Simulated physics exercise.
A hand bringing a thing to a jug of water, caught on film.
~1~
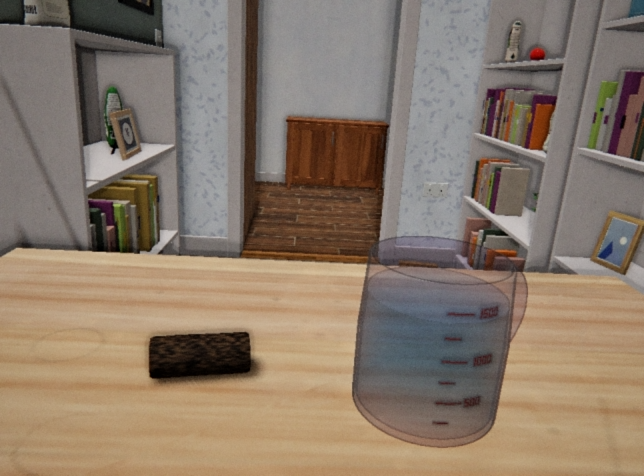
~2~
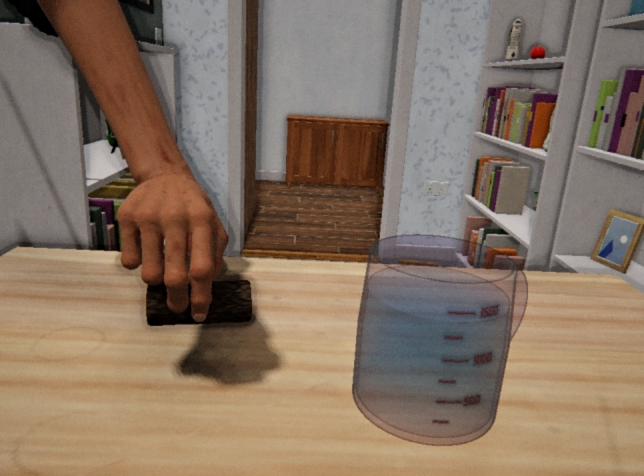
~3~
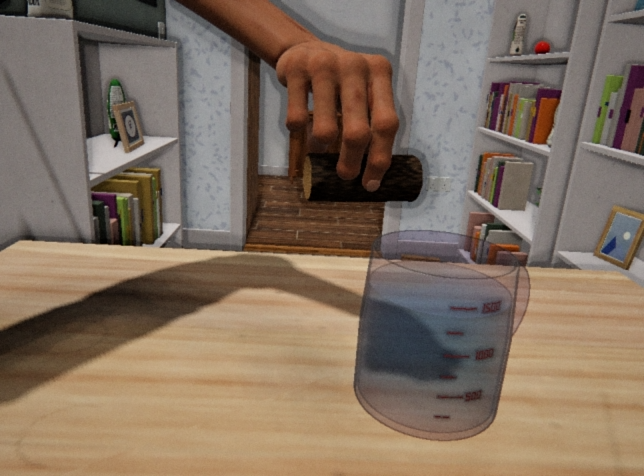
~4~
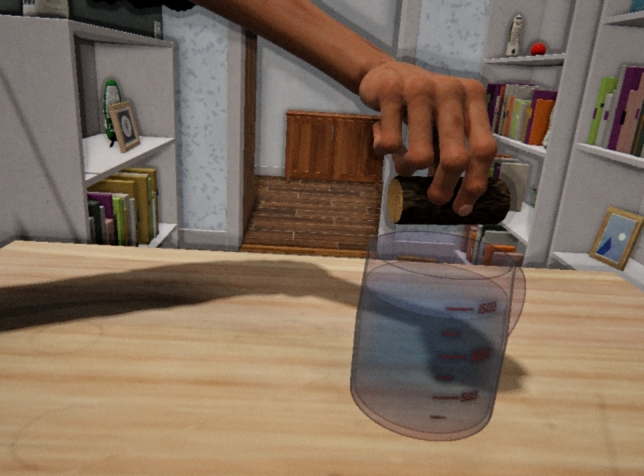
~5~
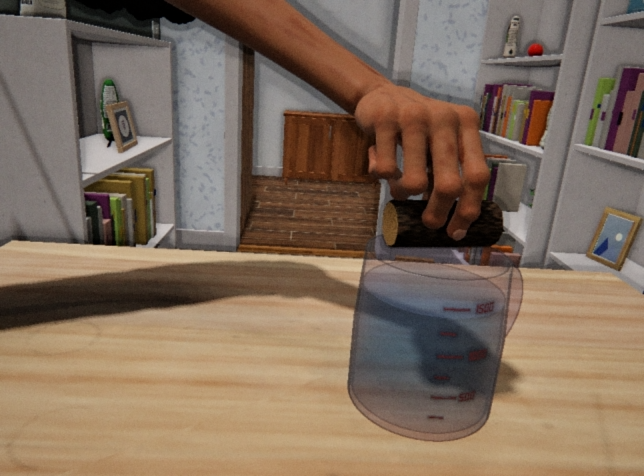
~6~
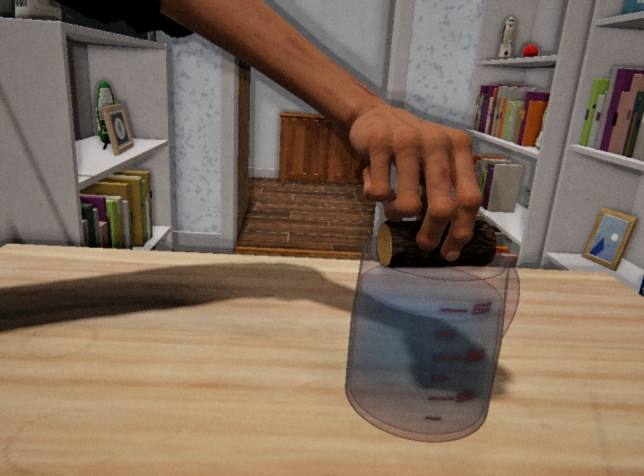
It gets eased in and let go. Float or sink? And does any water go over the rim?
The thing fails to sink, the jug fails to spill.
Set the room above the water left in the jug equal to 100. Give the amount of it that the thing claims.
I'd put it at 20 in a hundred.
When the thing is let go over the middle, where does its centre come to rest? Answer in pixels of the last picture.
In the final view it sits close to pixel (430, 286).
A moment on, the piece of branch enters the water; the jug is about three quarters full.
Further on, the piece of branch comes up again; the jug is about three quarters full.
When it is over, the piece of branch is afloat; the jug is about three quarters full; none went over.
